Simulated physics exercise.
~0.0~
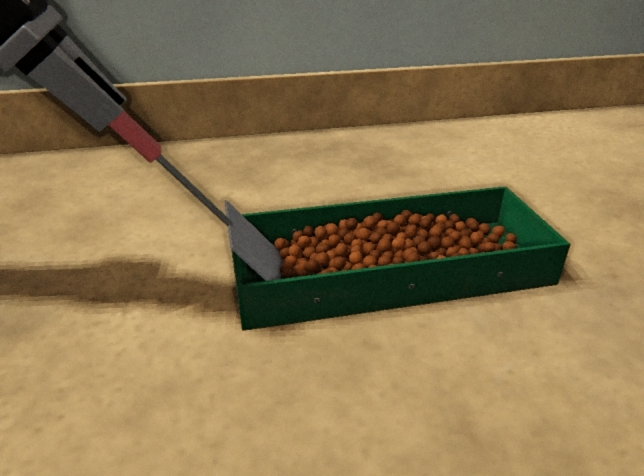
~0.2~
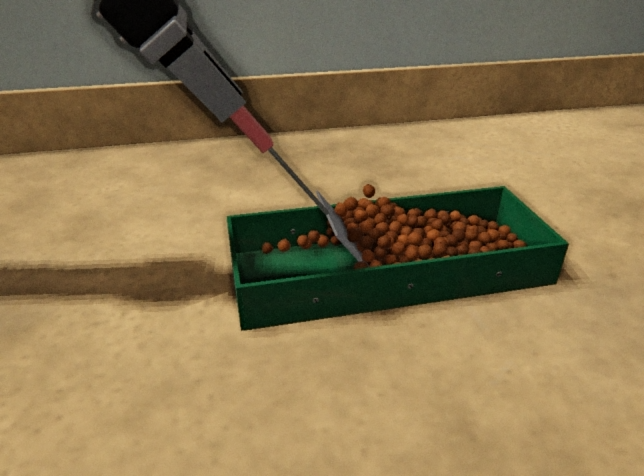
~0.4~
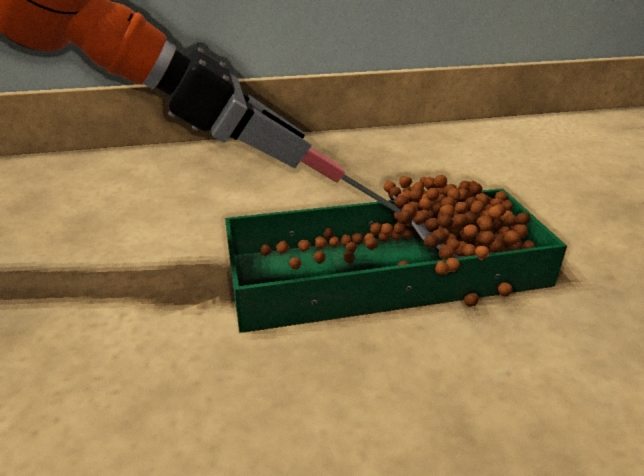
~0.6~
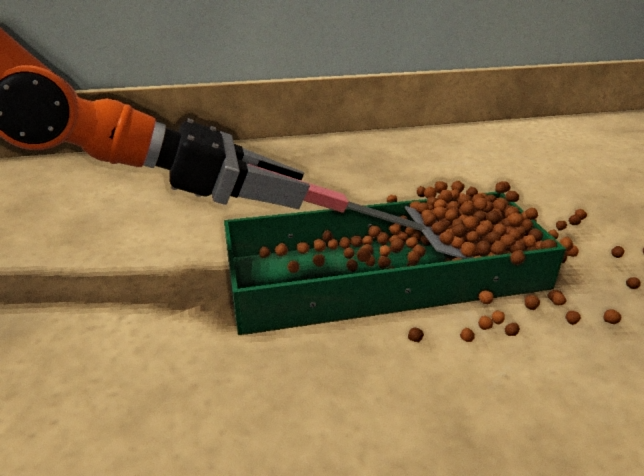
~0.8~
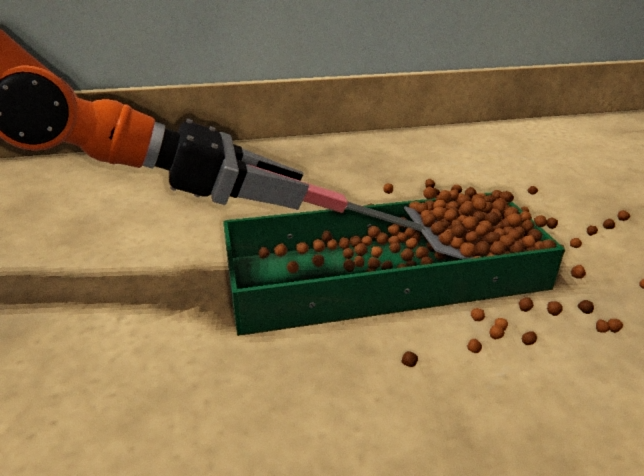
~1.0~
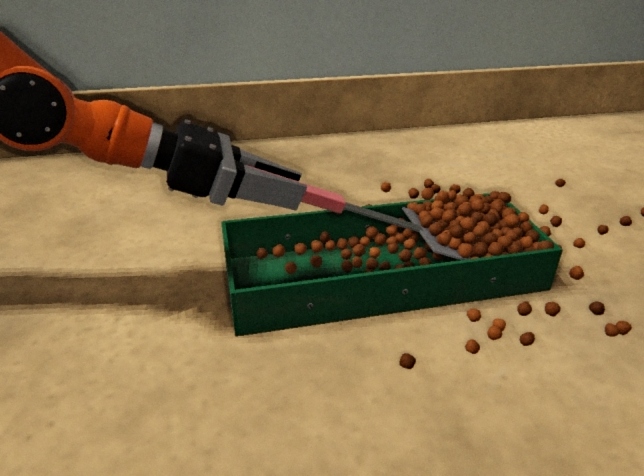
To begin with, a robot arm holds a flat paddle at the left end of a long green trough filled with hazelnuts on a tan surface. The paddle sweeps to the right, pushing the nuts into a heap and leaving much of the left side nearly bare. As it nears the right end, the blade tilts flatter and the pile rises above the rim, with a few nuts dropping over the front. More then spill over and scatter around the right end. Finally the paddle stays still against the heap, most nuts remaining inside while the strays roll slightly farther out.
